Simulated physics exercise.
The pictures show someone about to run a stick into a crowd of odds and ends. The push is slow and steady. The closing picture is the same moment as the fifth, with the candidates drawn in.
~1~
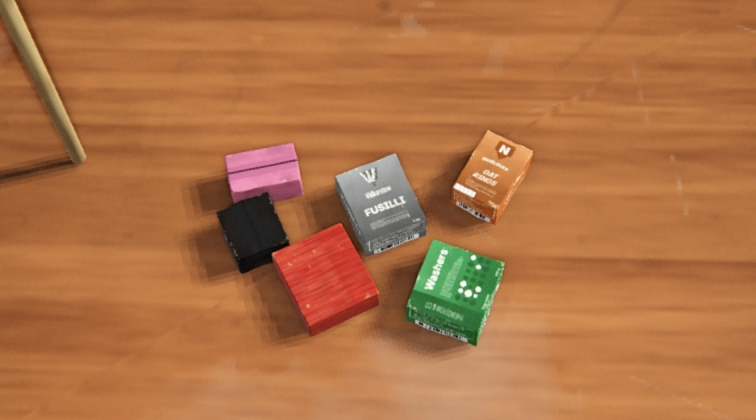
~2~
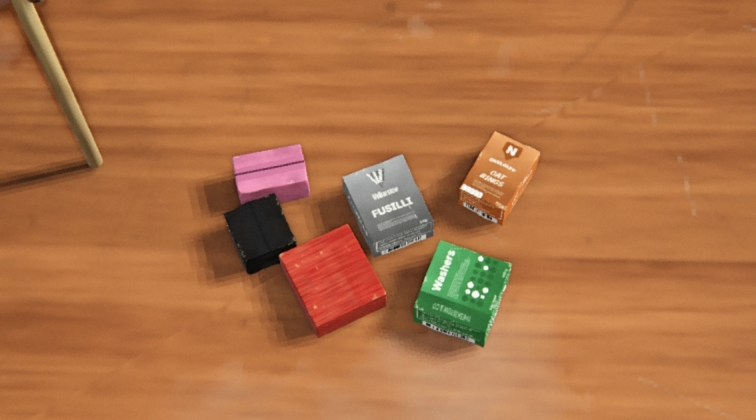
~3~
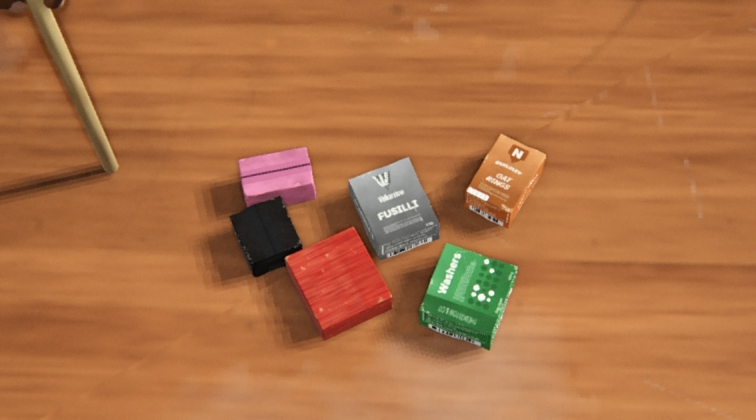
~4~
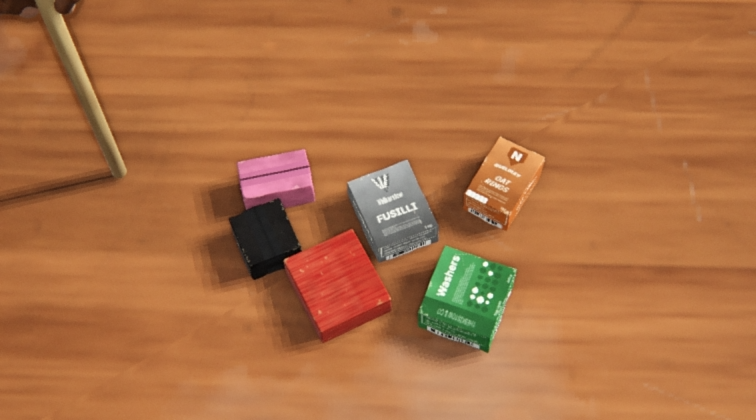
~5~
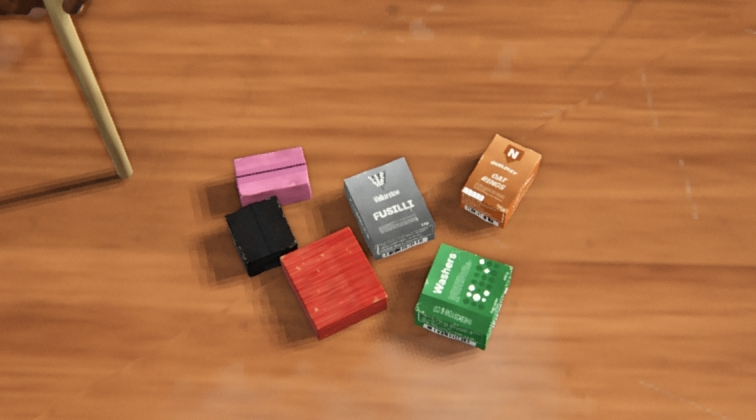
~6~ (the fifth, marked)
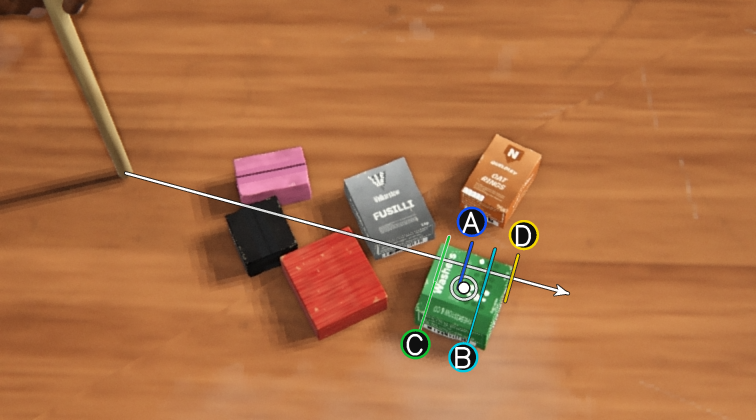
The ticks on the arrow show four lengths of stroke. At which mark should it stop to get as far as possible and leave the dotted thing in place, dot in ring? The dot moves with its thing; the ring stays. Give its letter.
As far as tick C.
On the copy, A at (465, 266); B at (489, 272); C at (442, 259); D at (512, 278); the arrow from (126, 173) to (569, 293); the white dot at (464, 288).
On C. First, foot of the stick (237, 204).
Then, foot of the stick (349, 235); pink box (309, 173); black box (273, 245).
Finally, foot of the stick (442, 260); pink box (309, 173); grey packet (418, 203); the dot is still in its ring.
By contrast, A shifts the dotted thing to (478, 310); B shifts the dotted thing to (488, 316); D shifts the dotted thing to (496, 320).
